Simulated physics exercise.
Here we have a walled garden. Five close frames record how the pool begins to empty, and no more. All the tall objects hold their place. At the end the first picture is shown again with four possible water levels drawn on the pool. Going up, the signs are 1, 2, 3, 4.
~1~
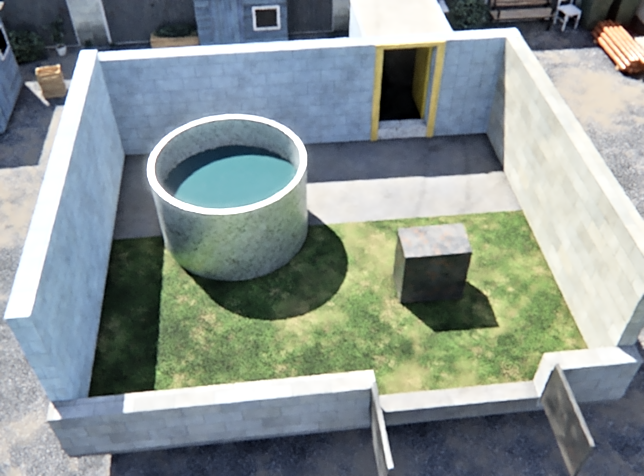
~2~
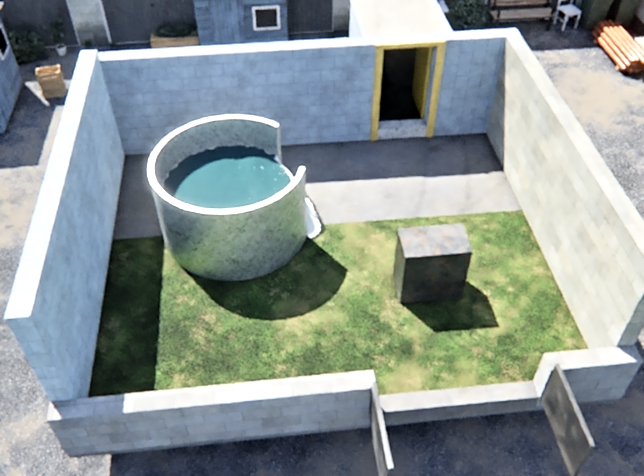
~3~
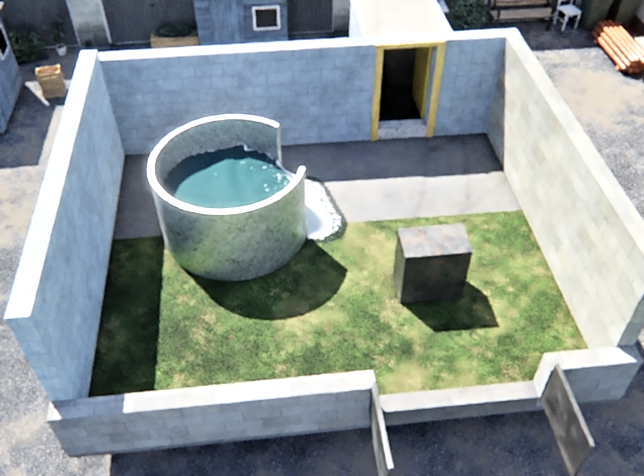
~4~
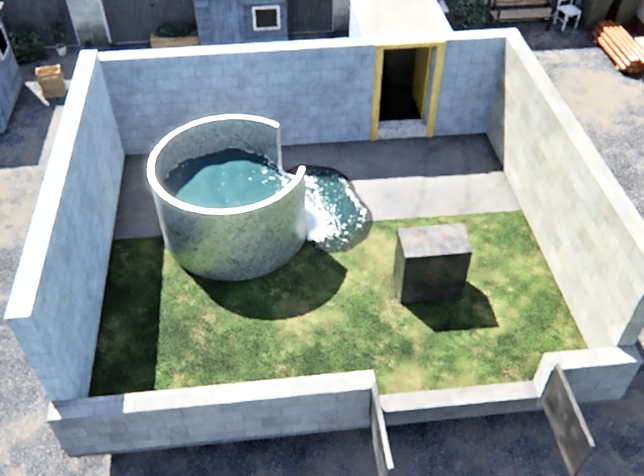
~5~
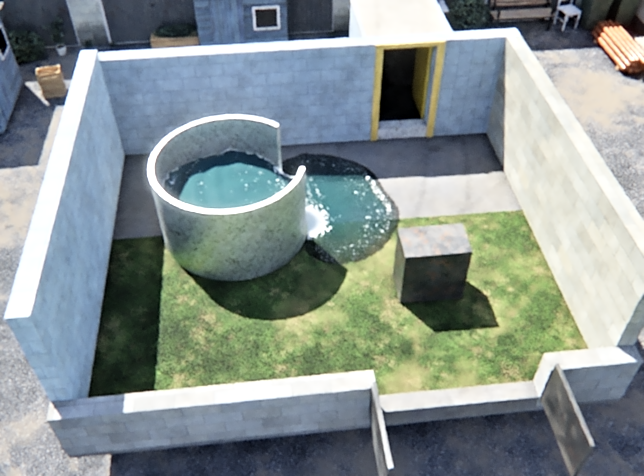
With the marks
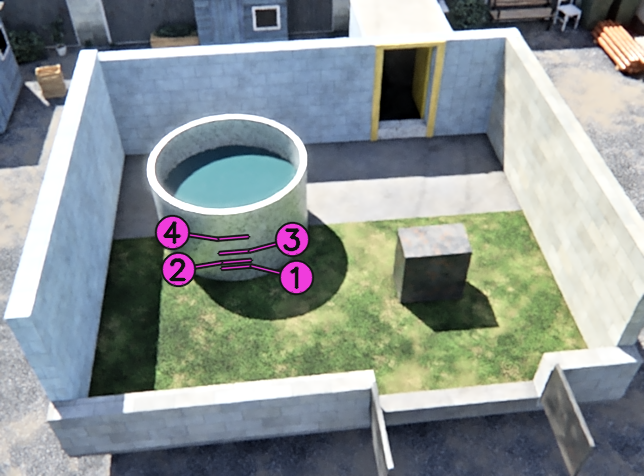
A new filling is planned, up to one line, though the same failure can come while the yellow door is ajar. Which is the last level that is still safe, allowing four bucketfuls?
4 will do.
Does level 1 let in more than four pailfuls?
No, that is safe.
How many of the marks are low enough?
All of them.
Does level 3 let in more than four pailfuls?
No, that is safe.
On the marked copy, 1 at (236, 267); 2 at (236, 261); 3 at (234, 252); 4 at (232, 237); from the bottom up 1, 2, 3, 4.
With 1, nothing gets over.
With 2, nothing gets over.
With 3, nothing gets over.
With 4, a bucket or two gets in.
